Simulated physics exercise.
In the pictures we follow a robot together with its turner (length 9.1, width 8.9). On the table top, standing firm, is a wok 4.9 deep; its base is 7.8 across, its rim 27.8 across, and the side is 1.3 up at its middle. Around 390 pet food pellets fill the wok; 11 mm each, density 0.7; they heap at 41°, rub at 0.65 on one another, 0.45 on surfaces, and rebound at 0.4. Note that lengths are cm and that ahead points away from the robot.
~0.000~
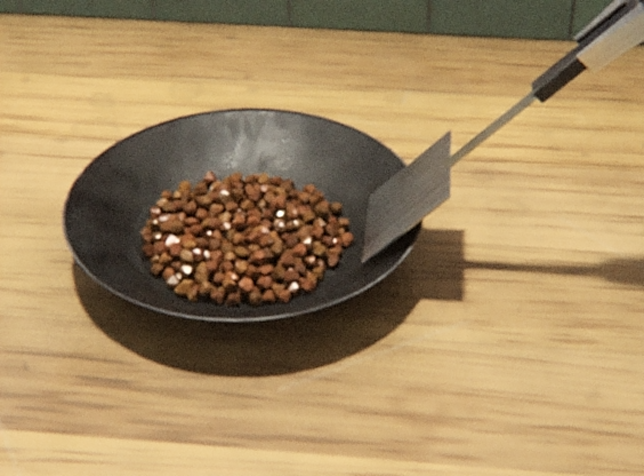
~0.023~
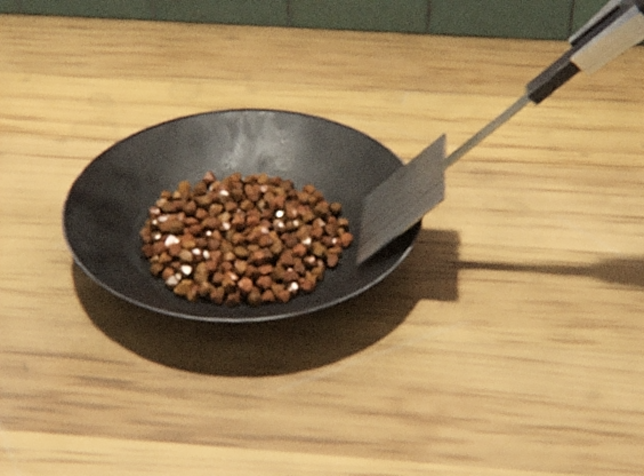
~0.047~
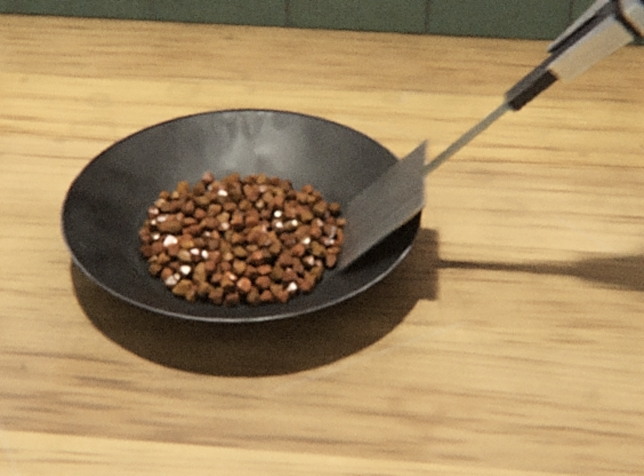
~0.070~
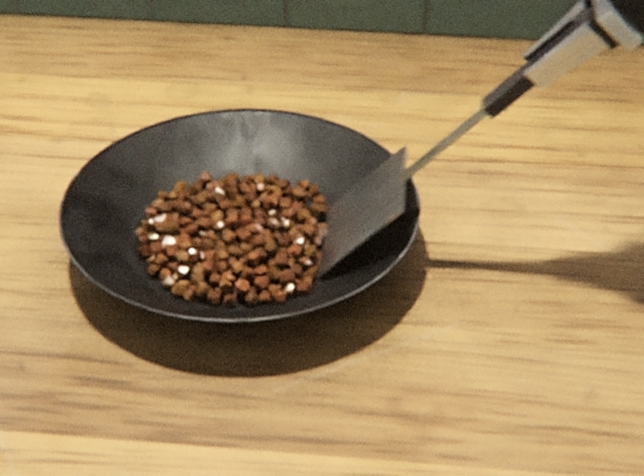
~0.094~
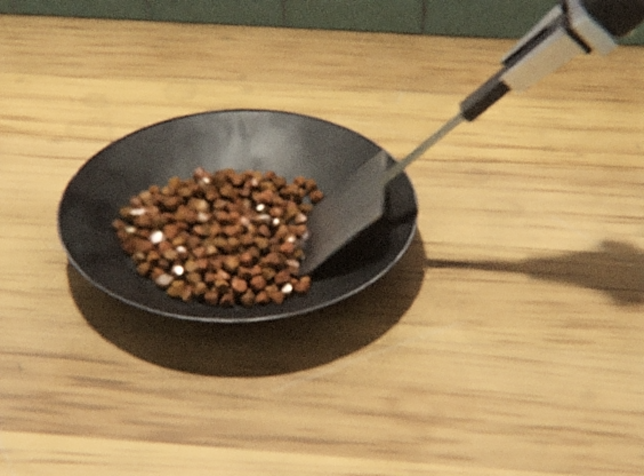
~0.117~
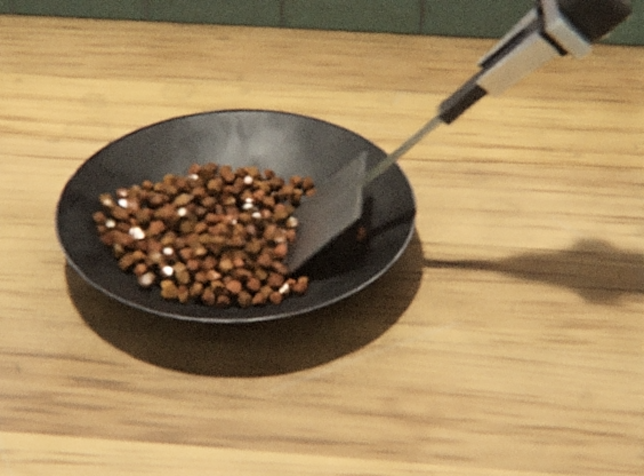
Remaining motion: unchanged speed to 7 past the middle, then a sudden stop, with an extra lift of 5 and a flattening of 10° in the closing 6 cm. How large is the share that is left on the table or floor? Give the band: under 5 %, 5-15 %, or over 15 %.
Band: 5-15 %.
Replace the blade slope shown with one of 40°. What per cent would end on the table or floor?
Result, estimated: 10 %.
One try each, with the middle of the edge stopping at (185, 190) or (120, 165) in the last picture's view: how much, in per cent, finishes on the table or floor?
Estimates, in order: 0 % and 20 %.
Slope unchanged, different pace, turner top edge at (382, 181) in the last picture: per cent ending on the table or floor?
Some 5 per cent.
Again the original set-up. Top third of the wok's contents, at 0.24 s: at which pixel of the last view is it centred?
Centre: Approx. (115, 209) in the last view.
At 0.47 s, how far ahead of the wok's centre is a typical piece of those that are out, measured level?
I'd say some 18 centimetres.
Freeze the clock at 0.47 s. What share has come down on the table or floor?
My estimate is roughly 6 %.
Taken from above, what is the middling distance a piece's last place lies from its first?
Near 7 cm, measured level.
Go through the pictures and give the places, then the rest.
The turner top edge at (450, 163), sloping 48°; upper third of the load around (247, 227), from x 145 to 350, top at y 180; 388 in the wok, in the first picture.
The turner top edge at (445, 165), sloping 48°; upper third of the load around (247, 228), from x 145 to 350, top at y 180, in the second picture.
The turner top edge at (426, 171), sloping 48°; upper third of the load around (246, 228), from x 145 to 345, top at y 180, in the third picture.
The turner top edge at (404, 177), sloping 48°; upper third of the load around (242, 226), from x 140 to 345, top at y 180, in the fourth picture.
The turner top edge at (383, 181), sloping 48°; upper third of the load around (223, 221), from x 120 to 355, top at y 175, in the fifth picture.
The turner top edge at (362, 183), sloping 48°; upper third of the load around (197, 220), from x 100 to 360, top at y 170; 388 in the wok, in the sixth picture.
After 0.18 s, sloping 48°, highest piece 8 above the table; 387 in the wok, 1 on the blade or in flight.
After 0.24 s, sloping 43°, highest piece 10 above the table; 382 in the wok, 6 on the blade or in flight.
After 0.47 s, sloping 38°, highest piece 6 above the table; 357 in the wok, 26 on the table or floor, 5 on the blade or in flight.
After 1.52 s, sloping 38°, highest piece 6 above the table; 357 in the wok, 31 on the table or floor.
In the end, 357 in the wok, 31 on the table or floor. That is 8 % on the table or floor.
